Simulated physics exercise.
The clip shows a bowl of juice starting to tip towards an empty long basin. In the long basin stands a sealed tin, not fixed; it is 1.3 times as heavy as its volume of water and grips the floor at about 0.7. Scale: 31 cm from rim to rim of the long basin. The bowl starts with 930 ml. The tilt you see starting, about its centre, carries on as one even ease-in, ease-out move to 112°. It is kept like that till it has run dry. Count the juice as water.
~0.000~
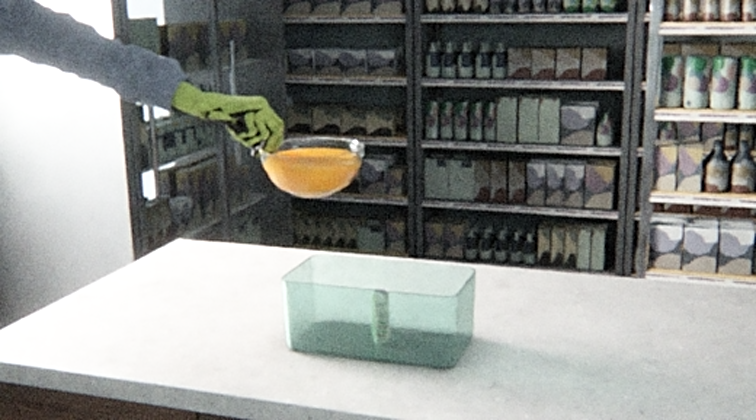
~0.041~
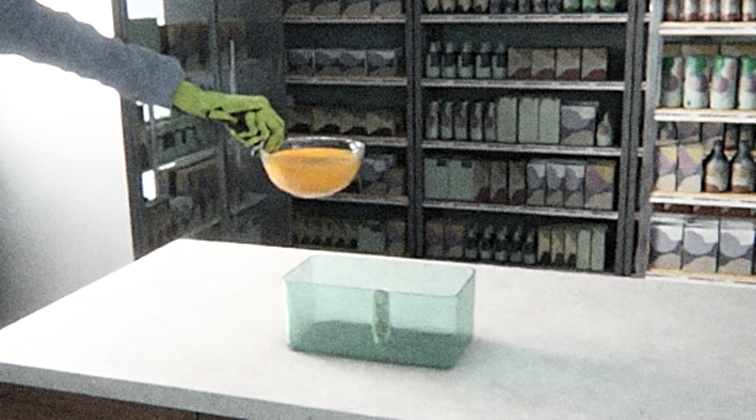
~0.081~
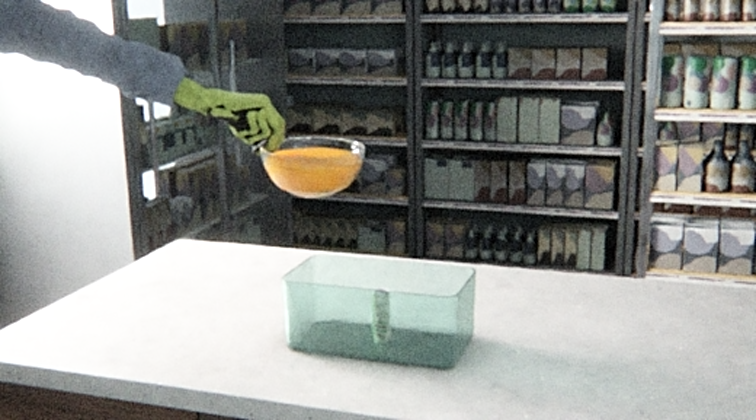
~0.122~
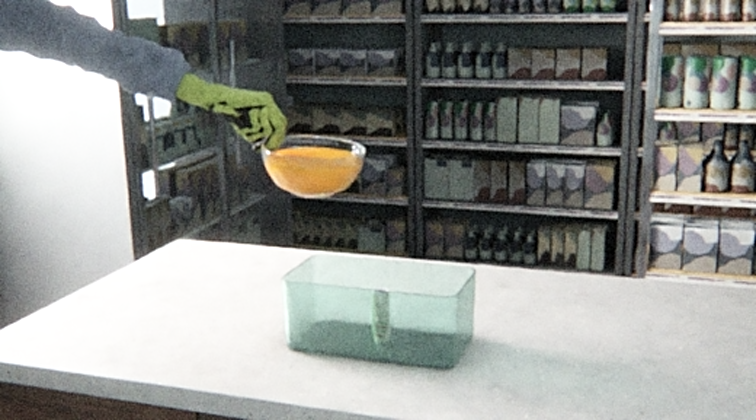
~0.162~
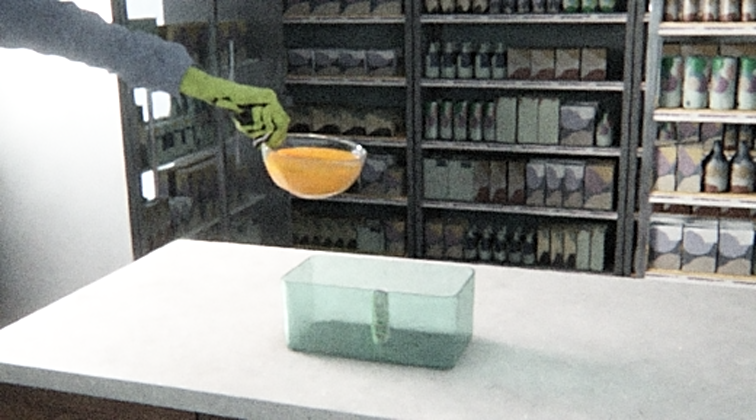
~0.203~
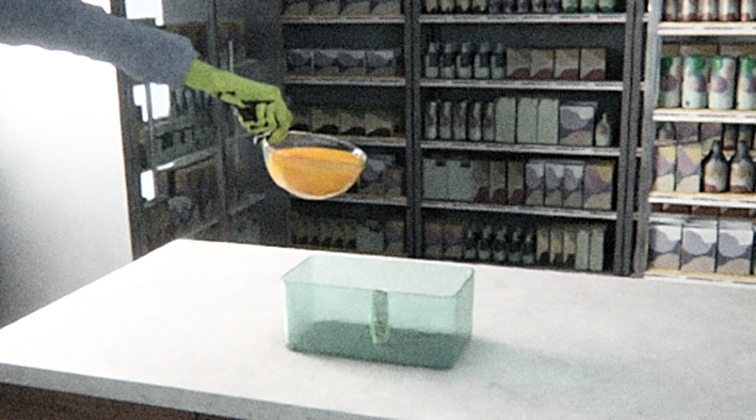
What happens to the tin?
It remains upright.
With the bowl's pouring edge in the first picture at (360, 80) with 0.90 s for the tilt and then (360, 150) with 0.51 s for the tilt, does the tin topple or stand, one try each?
First it topples; then it remains upright.
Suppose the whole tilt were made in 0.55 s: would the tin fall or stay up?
Then it keeps standing.
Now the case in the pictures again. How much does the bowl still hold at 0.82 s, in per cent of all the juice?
About 0 per cent.
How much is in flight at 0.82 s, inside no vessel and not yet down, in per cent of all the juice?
About 6 per cent.
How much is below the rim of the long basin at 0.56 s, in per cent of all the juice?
Some 16 per cent.
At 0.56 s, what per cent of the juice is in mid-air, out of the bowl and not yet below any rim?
About 52 per cent.
After 0.56 s the tilt is 77° and 32 per cent is still to pour; the tin stands where it began.
After 0.82 s the tilt is 110° and 0 per cent is still to pour; the tin stands where it began.
After 1.10 s the tilt is 112° and 0 per cent is still to pour; the tin stands where it began.
After 1.40 s the tilt is 112° and 0 per cent is still to pour; the tin stands where it began.
In the end the tin stands where it began.
